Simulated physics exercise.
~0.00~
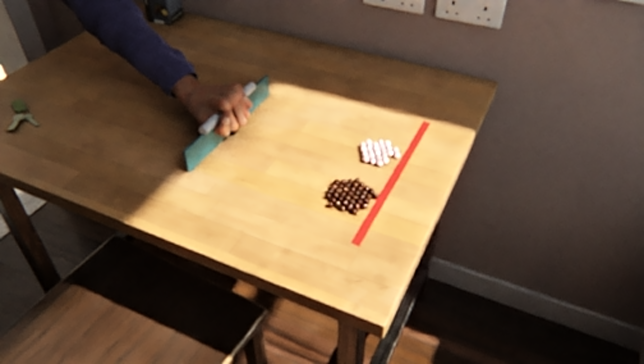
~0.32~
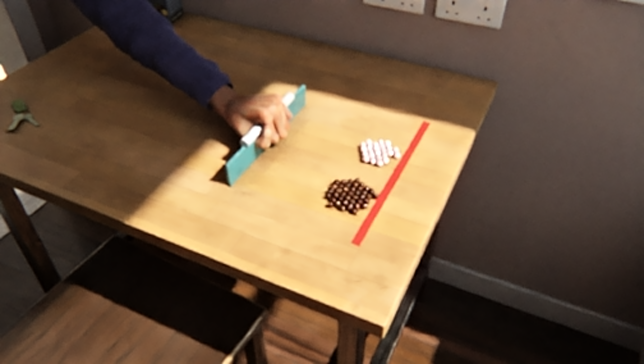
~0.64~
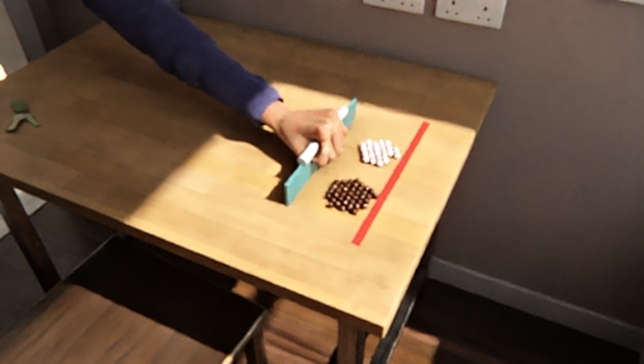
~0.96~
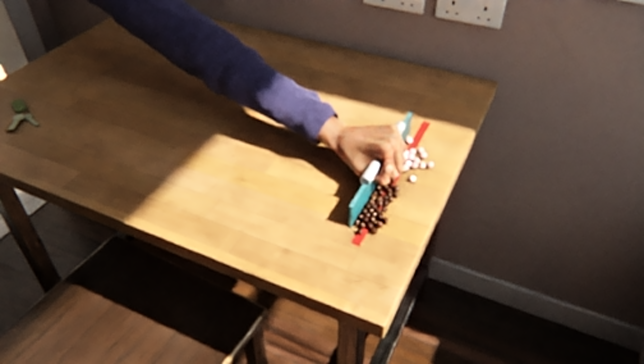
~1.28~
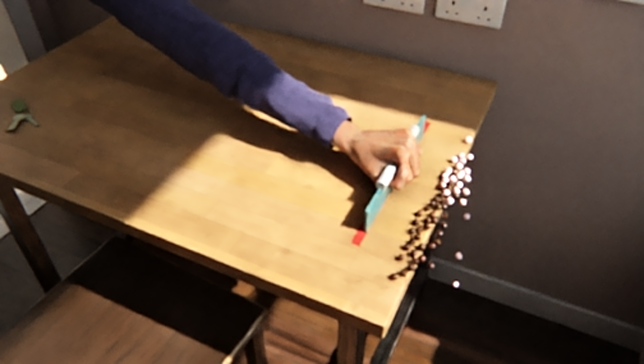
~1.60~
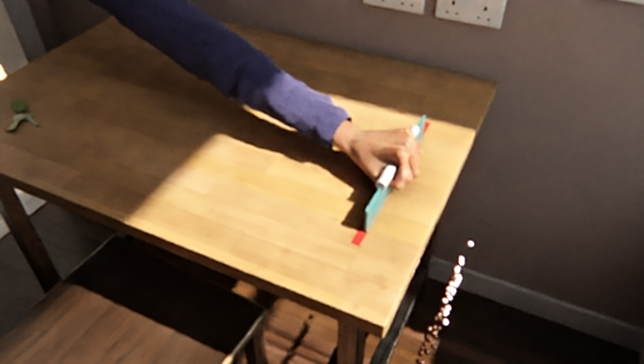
We see a hand slide a teal scraper rightward across a wooden table toward a brown cluster and a white cluster of small pieces; it pushes into both, stops at the red tape, and the pieces carry on over the table's edge, falling toward the floor.
